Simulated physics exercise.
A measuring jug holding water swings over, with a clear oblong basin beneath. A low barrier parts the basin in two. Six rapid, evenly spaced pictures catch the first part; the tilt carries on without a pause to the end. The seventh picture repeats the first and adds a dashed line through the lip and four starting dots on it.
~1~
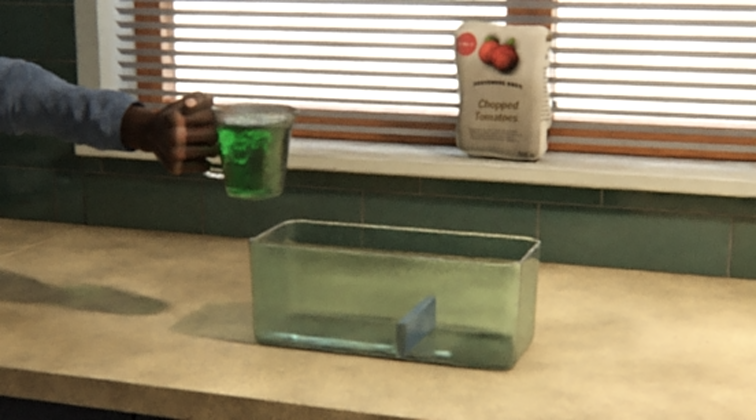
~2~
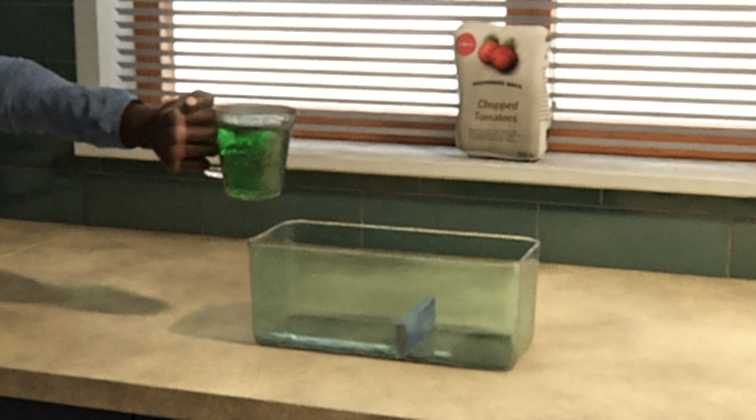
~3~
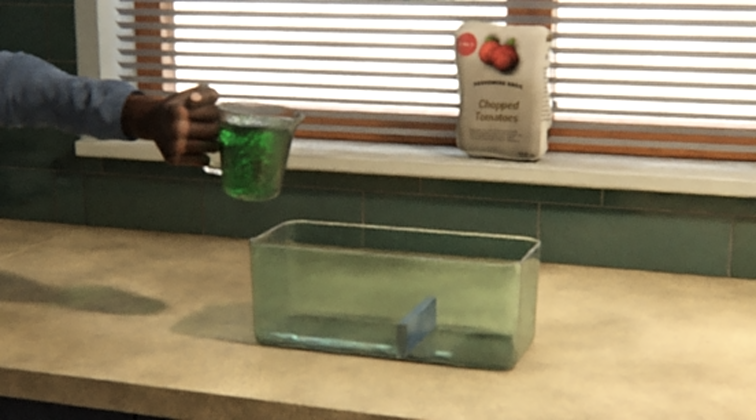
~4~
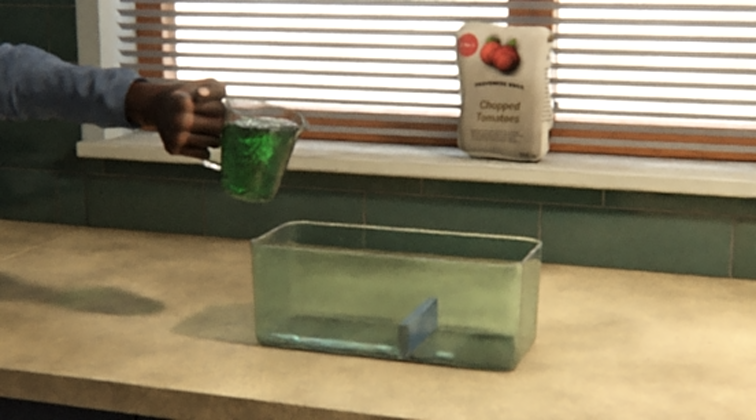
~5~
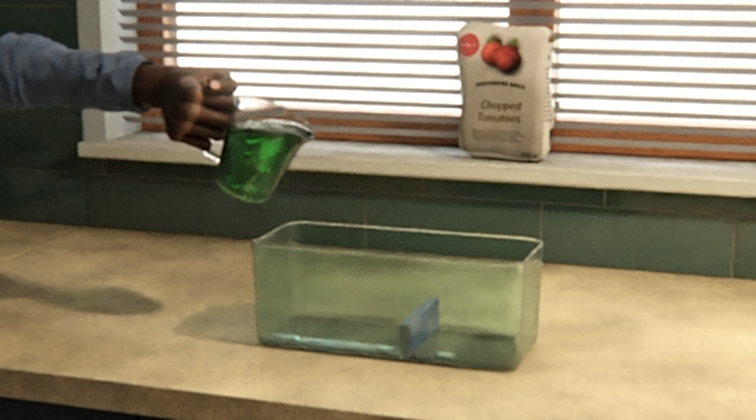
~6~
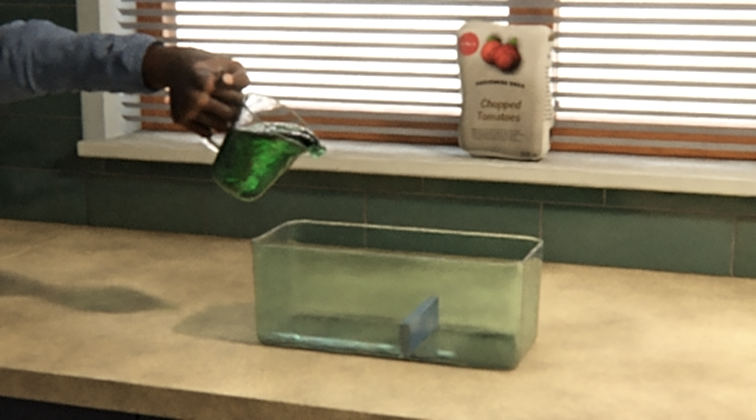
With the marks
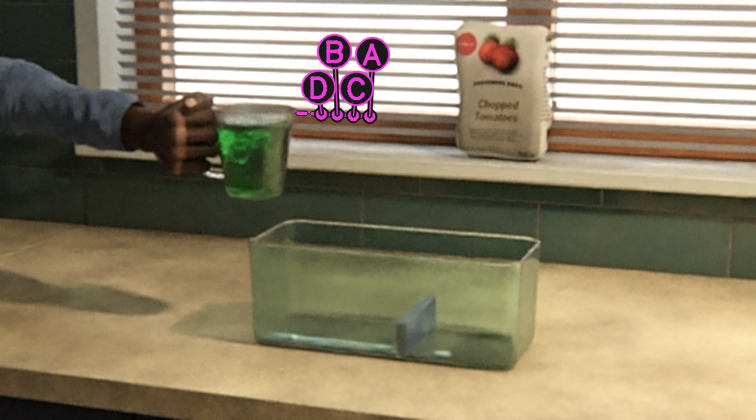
A hand tilts a glass jug of green liquid rightward above a clear oblong basin.
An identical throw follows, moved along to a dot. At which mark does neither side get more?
Best: A.
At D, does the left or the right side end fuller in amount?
The left one.
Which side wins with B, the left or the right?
The left one.
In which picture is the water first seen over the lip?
Picture 6.
In magenta, A at (369, 116); B at (337, 114); C at (353, 115); D at (321, 114).
If A is chosen, about 55 % ends left of the wall and 45 % right of it.
If B is chosen, about 95 % ends left of the wall and 5 % right of it.
If C is chosen, about 82 % ends left of the wall and 17 % right of it.
If D is chosen, about 93 % ends left of the wall and 6 % right of it.
